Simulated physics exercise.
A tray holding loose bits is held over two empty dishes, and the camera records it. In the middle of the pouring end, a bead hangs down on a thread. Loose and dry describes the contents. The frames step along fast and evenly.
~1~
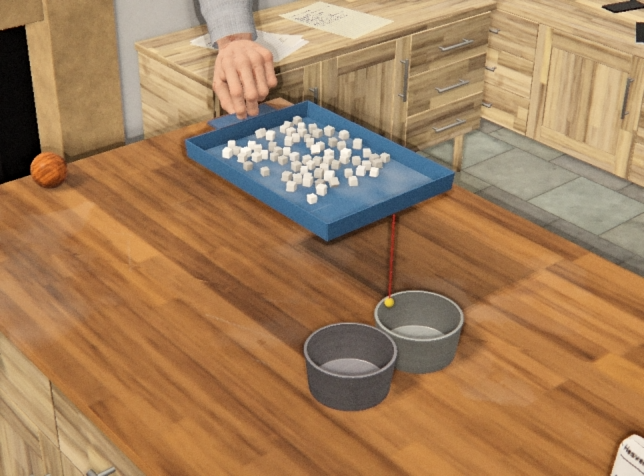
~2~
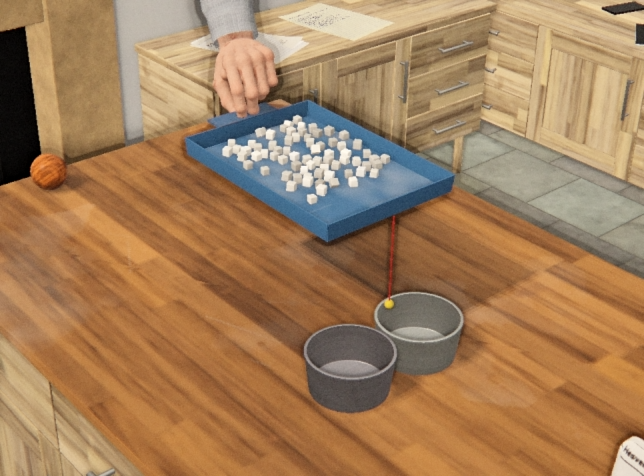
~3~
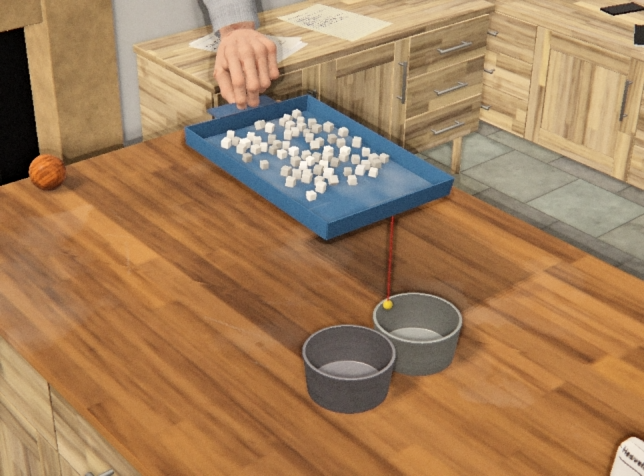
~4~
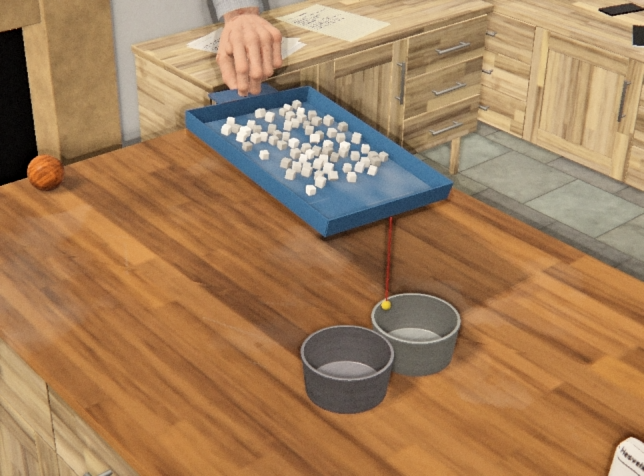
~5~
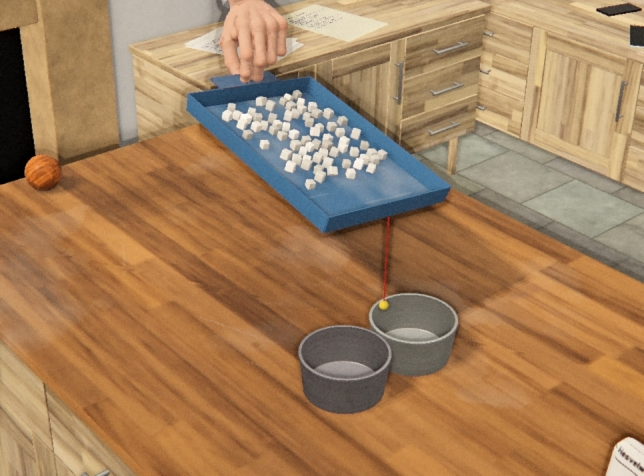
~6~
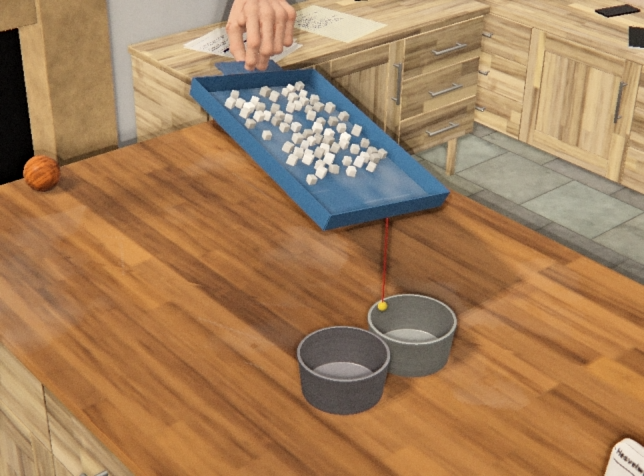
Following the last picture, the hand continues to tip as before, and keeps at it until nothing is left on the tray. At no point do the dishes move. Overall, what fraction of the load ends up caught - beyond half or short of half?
Most of the load misses the dishes.
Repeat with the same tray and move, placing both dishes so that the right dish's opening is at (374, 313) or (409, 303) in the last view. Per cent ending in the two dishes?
It would be near 0 per cent first and near 60 per cent second.
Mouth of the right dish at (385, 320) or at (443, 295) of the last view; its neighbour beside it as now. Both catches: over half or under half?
Place 1: Lower than half; place 2: Higher than half.
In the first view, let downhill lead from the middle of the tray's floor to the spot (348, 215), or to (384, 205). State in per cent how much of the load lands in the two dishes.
Well, 70 percent for one and then 40 percent for the other.
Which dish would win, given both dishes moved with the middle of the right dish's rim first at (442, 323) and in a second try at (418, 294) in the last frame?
In the first try it's the one on the right, and in the second it's the one on the right.
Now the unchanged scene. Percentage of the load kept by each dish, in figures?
The left dish ends up with around 0 percent of the load, the right dish with around 20 percent.
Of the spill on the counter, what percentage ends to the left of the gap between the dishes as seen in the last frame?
Share to the left: Near 10 per cent.
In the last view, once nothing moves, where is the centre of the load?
Roughly at (448, 326), give or take.
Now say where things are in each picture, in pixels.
In the first frame, corners of the pouring end near (328, 223) and (452, 172), level; middle of the load near (307, 160), sugar cubes; left dish near (380, 385); right dish near (448, 349); bead on its thread near (389, 303).
In the second frame, corners of the pouring end near (328, 224) and (452, 174), level; middle of the load near (307, 160).
In the third frame, corners of the pouring end near (328, 222) and (452, 178), tipped barely, lowest at the right corner; middle of the load near (306, 156).
In the fourth frame, corners of the pouring end near (329, 219) and (451, 182), tipped a little, lowest at the right corner; middle of the load near (306, 148).
In the fifth frame, corners of the pouring end near (329, 216) and (449, 186), tipped a little, lowest at the right corner; middle of the load near (306, 141).
In the sixth frame, corners of the pouring end near (331, 214) and (448, 191), tipped clearly, lowest at the right corner; middle of the load near (308, 134); left dish near (373, 389); right dish near (442, 352).
Shortly afterwards, tray tipped steeply; the whole lot on the tray.
Next, tray tipped past a quarter turn; all but a few on the tray; a little outside both.
Some moments later, tray tipped past a quarter turn; near a quarter in the right dish; the bulk outside both.
In the end, tray tipped past a quarter turn; none at all in the left dish; near a quarter in the right dish; the bulk outside both.
